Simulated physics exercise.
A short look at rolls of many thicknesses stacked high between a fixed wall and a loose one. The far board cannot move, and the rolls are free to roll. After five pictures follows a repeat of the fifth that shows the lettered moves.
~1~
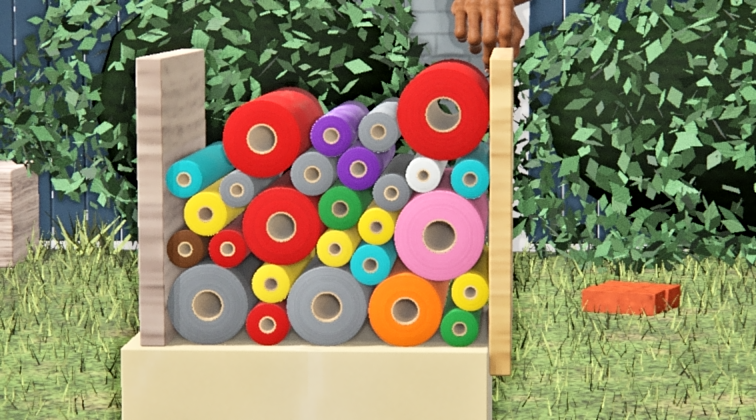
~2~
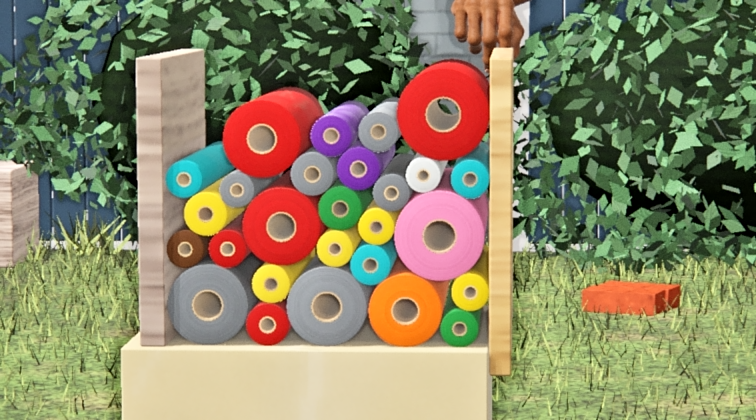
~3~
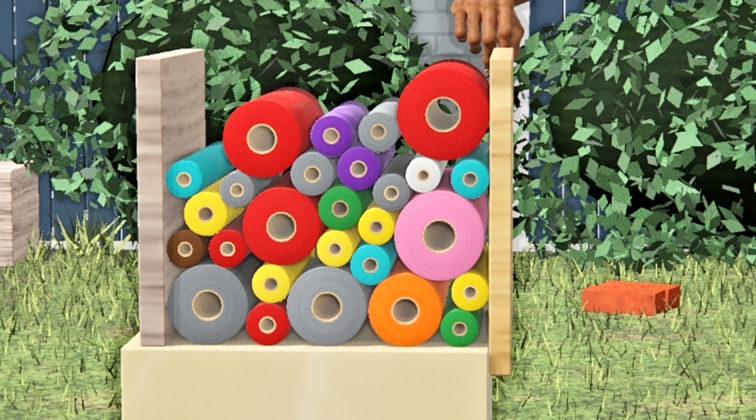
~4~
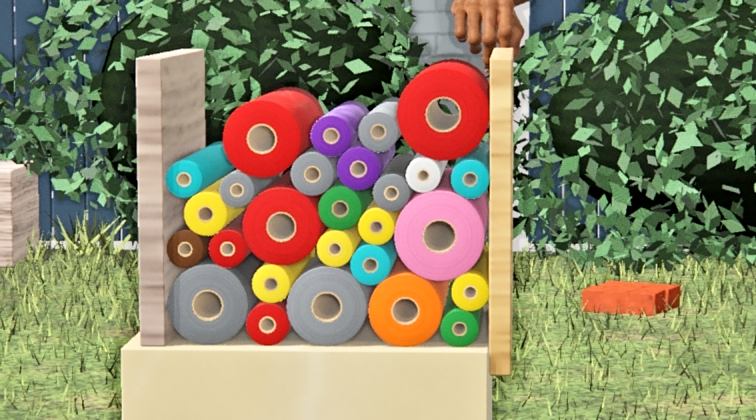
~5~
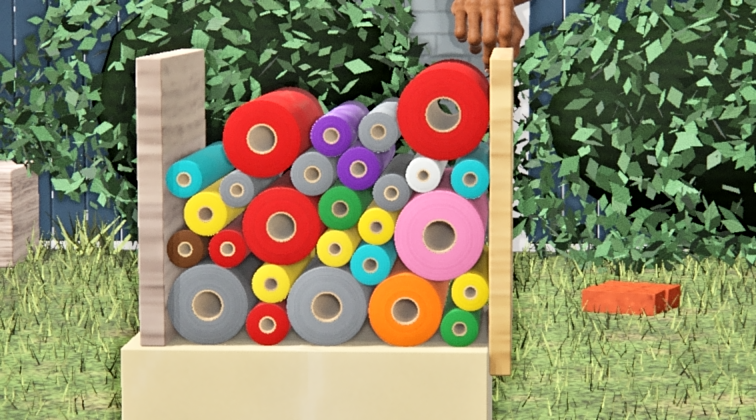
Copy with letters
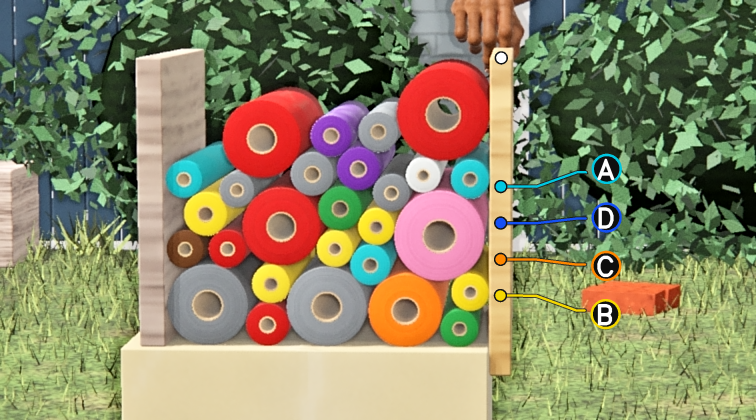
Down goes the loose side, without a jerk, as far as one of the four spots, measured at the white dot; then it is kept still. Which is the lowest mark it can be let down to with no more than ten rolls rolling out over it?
B is the limit.
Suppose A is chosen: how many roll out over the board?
At A the number is none.
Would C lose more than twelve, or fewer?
Fewer than twelve.
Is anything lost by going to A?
At A: No.
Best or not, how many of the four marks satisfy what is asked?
Four of them.
On the copy, A at (501, 186); B at (500, 296); C at (501, 260); D at (501, 223); the white dot at (501, 58).
On B. First, top of the board (489, 159).
Then, top of the board (489, 271).
Finally, top of the board (489, 294), two out over the board.
By contrast, A none out over the board; C two out over the board; D two out over the board.
